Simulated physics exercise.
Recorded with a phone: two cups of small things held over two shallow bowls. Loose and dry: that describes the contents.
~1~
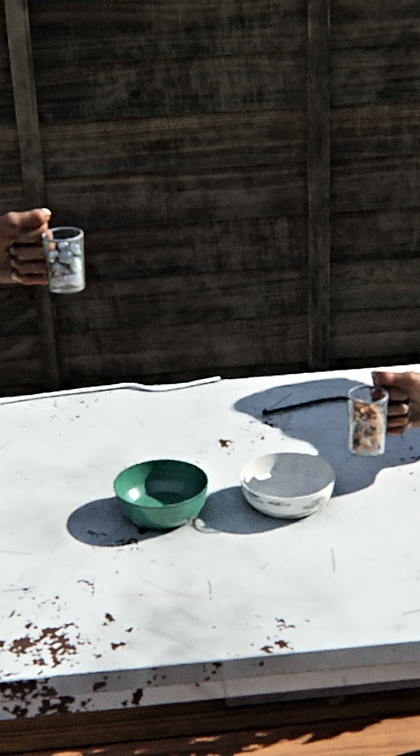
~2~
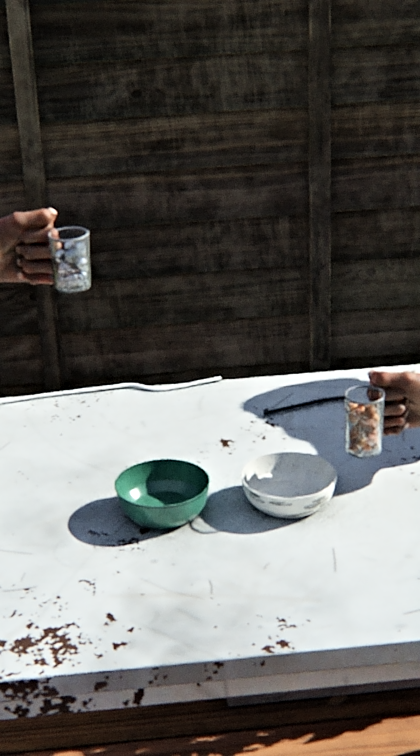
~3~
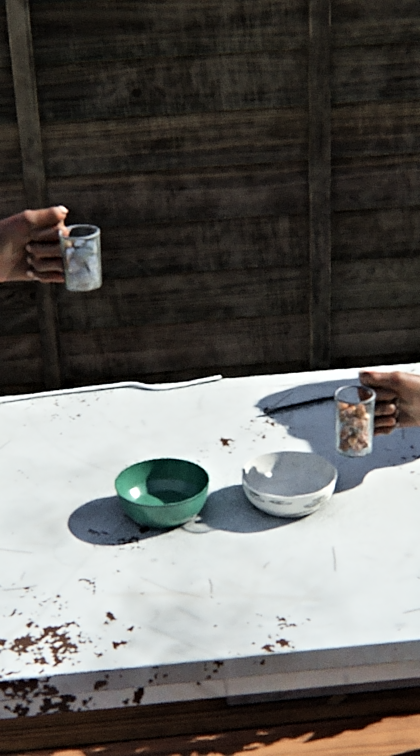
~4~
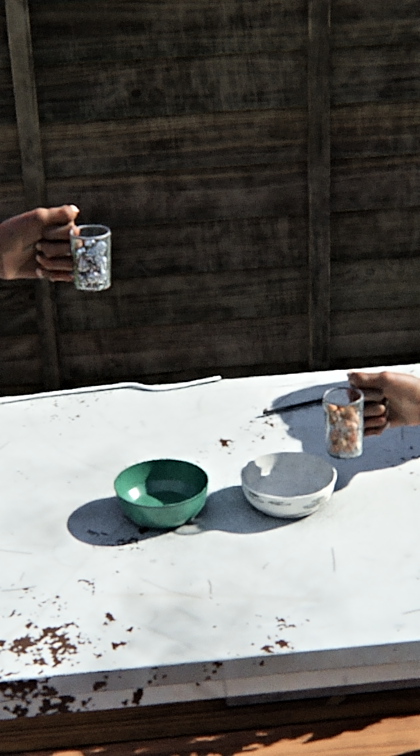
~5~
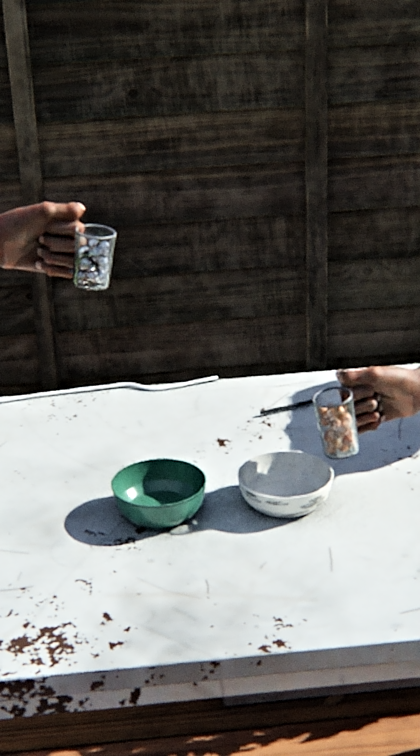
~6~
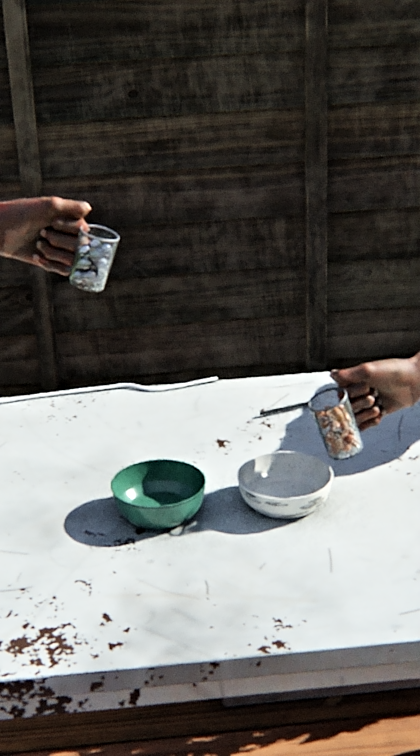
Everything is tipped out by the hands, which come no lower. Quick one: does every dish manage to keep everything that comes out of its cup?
Here is how it goes: Left - misses some; right - keeps everything.
Then, 0.33 s later than the last frame, left, every one still in the cup; right, every one still in the cup.
Then, 0.76 s later than the last frame, left, every one still in the cup; right, every one still in the cup.
Then, 1.21 s later than the last frame, left, roughly two thirds still in the cup, roughly a third in the air; right, the larger part still in the cup, about a tenth in the dish, about a tenth in the air.
When it is over, left, roughly half in the dish, roughly half outside the dish; right, every one in the dish, not one outside the dish.
